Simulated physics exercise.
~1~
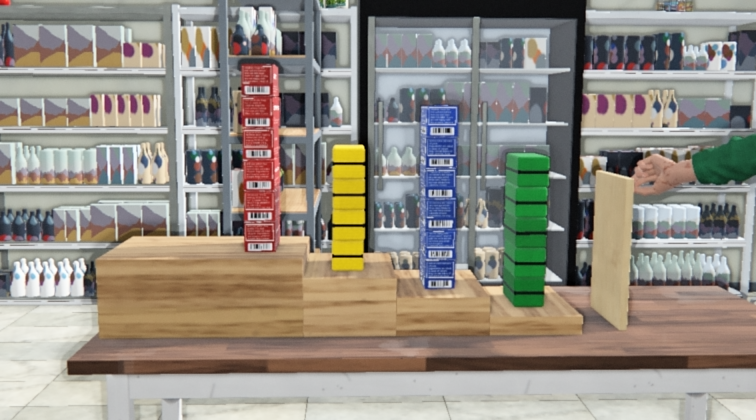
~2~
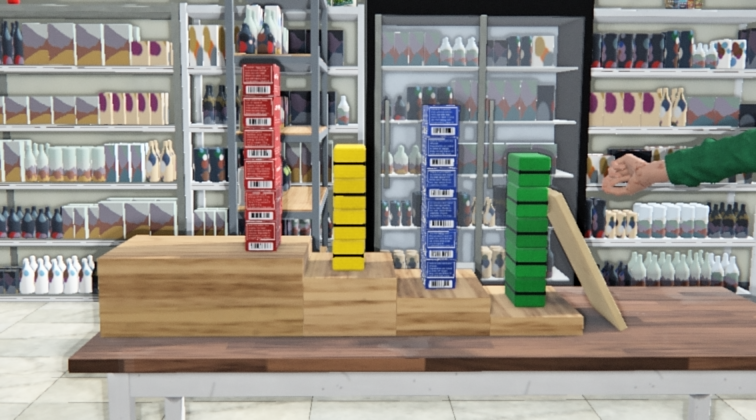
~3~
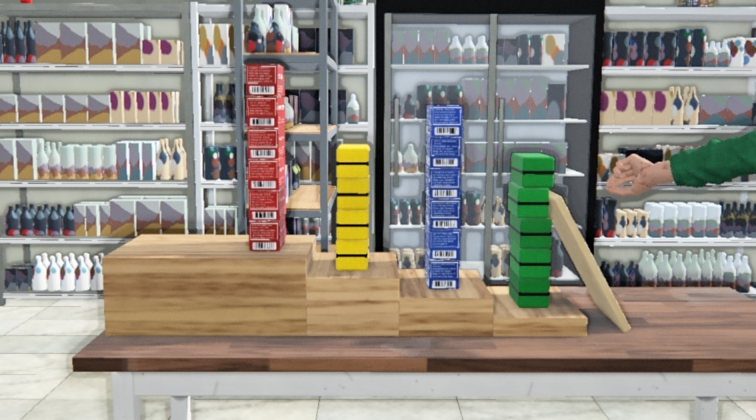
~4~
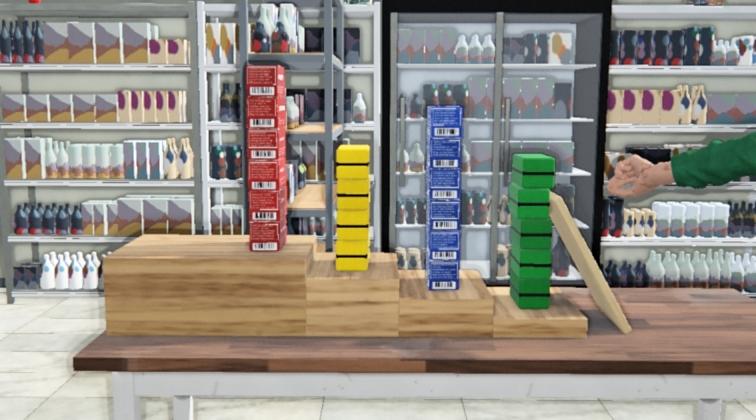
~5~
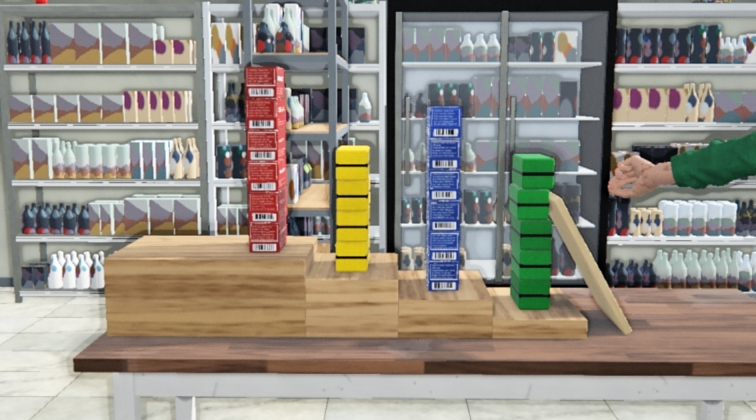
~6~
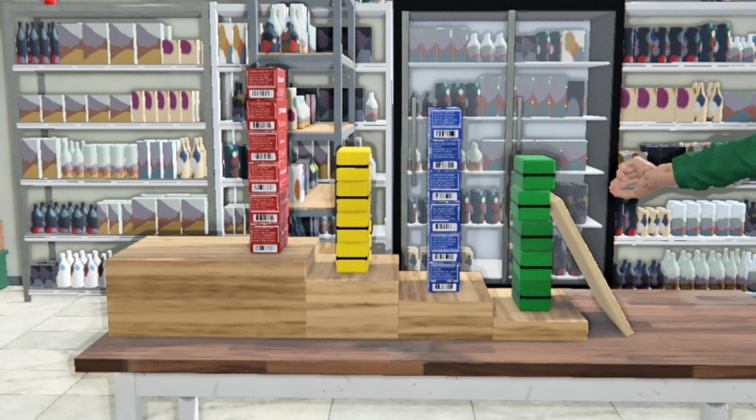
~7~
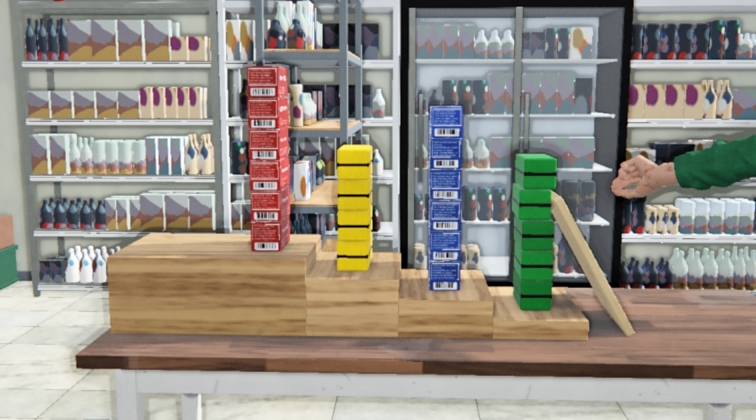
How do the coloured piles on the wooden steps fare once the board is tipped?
All of the coloured piles are still standing on their steps at the end, with the board leaning against the green one.
